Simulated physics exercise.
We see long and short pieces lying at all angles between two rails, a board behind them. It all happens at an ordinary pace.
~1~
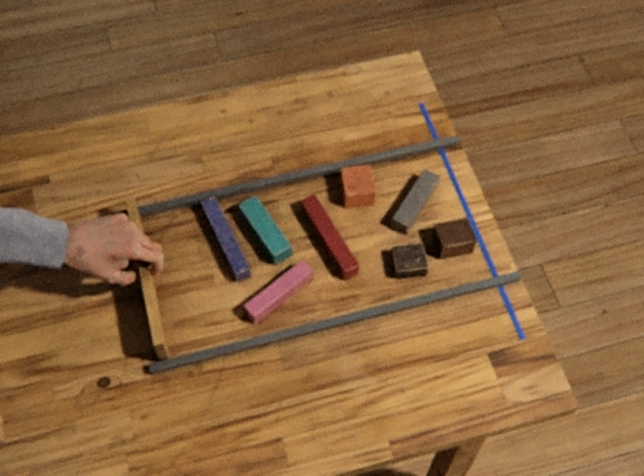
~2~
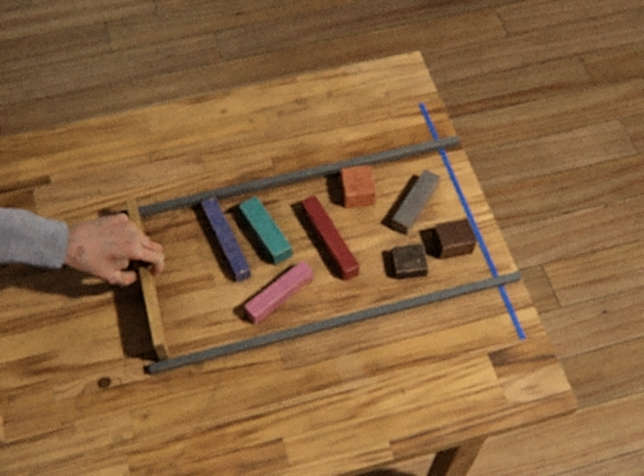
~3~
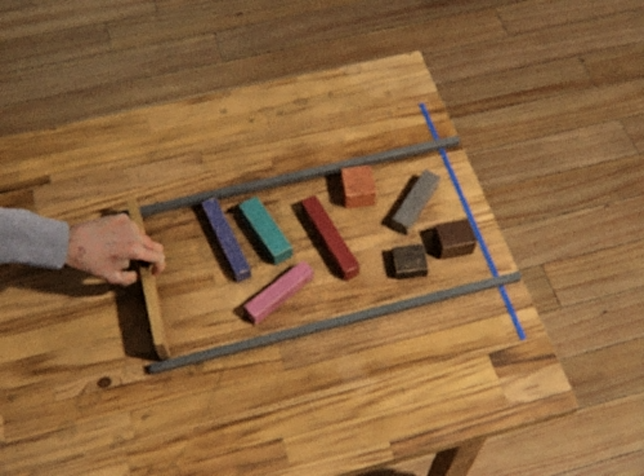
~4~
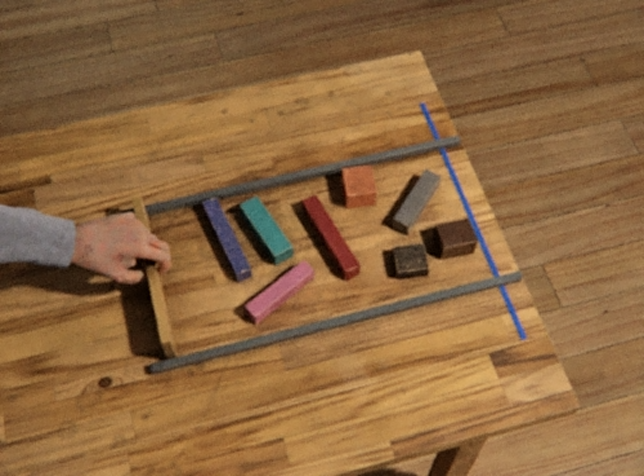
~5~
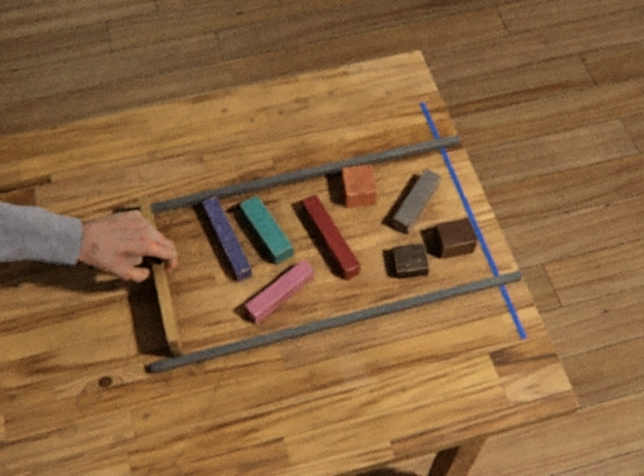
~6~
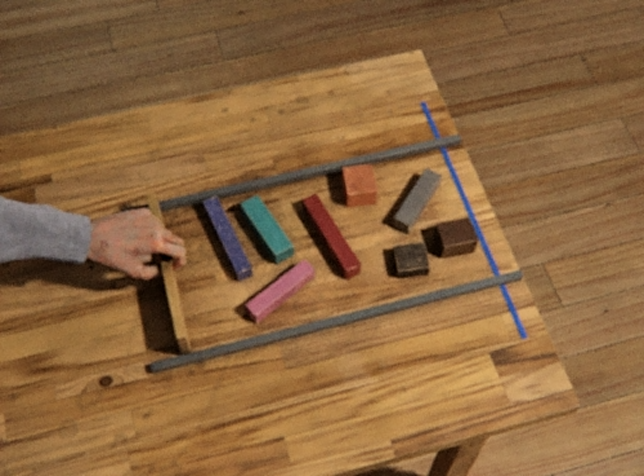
A hand slides a wooden board slightly right between two rails, toward scattered coloured blocks.
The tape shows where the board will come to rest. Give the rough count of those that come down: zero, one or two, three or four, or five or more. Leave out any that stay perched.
The number that fall off is five or more.
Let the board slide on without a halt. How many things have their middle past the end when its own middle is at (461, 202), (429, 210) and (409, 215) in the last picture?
It would be 5, 3 and 0.
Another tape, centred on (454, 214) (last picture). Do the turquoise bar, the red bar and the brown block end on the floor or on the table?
The turquoise bar stays on; the red bar drops off; the brown block falls.
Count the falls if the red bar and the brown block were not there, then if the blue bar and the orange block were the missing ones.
Fallen: 5, and 4 in the other try.
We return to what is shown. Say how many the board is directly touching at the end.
The number is 2.
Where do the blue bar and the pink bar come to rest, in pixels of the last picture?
First (467, 181), then (504, 238).
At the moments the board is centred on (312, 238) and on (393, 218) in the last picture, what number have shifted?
At the one place 6, at the other 8.
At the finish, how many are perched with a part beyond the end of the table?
Overhanging: 1.
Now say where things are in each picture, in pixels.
Brown block (454, 238); grey bar (416, 202); black block (409, 261); board (147, 277); tape (468, 211), in the first frame.
Grey bar (416, 202); red bar (329, 237), in the second frame.
Black block (410, 262); orange block (358, 187), in the third frame.
Brown block (455, 239); turquoise bar (266, 230), in the fourth frame.
Grey bar (417, 201); board (160, 274), in the fifth frame.
Brown block (456, 238); grey bar (417, 201); black block (411, 260); board (168, 272); tape (470, 210), in the sixth frame.
Early on, none off yet; brown block at rest near (456, 238); grey bar at rest near (417, 201); black block at rest near (411, 260).
A while later, none off yet; brown block at rest near (458, 238); grey bar travelled a little near (431, 194); black block travelled a little near (429, 263).
Further along, none off yet; brown block travelled about its own width near (505, 229); grey bar leaning a little near (495, 185); black block travelled well along near (481, 262).
Finally, the number that fall off is five or more; lost, turquoise bar, red bar, orange block, black block, grey bar and brown block.
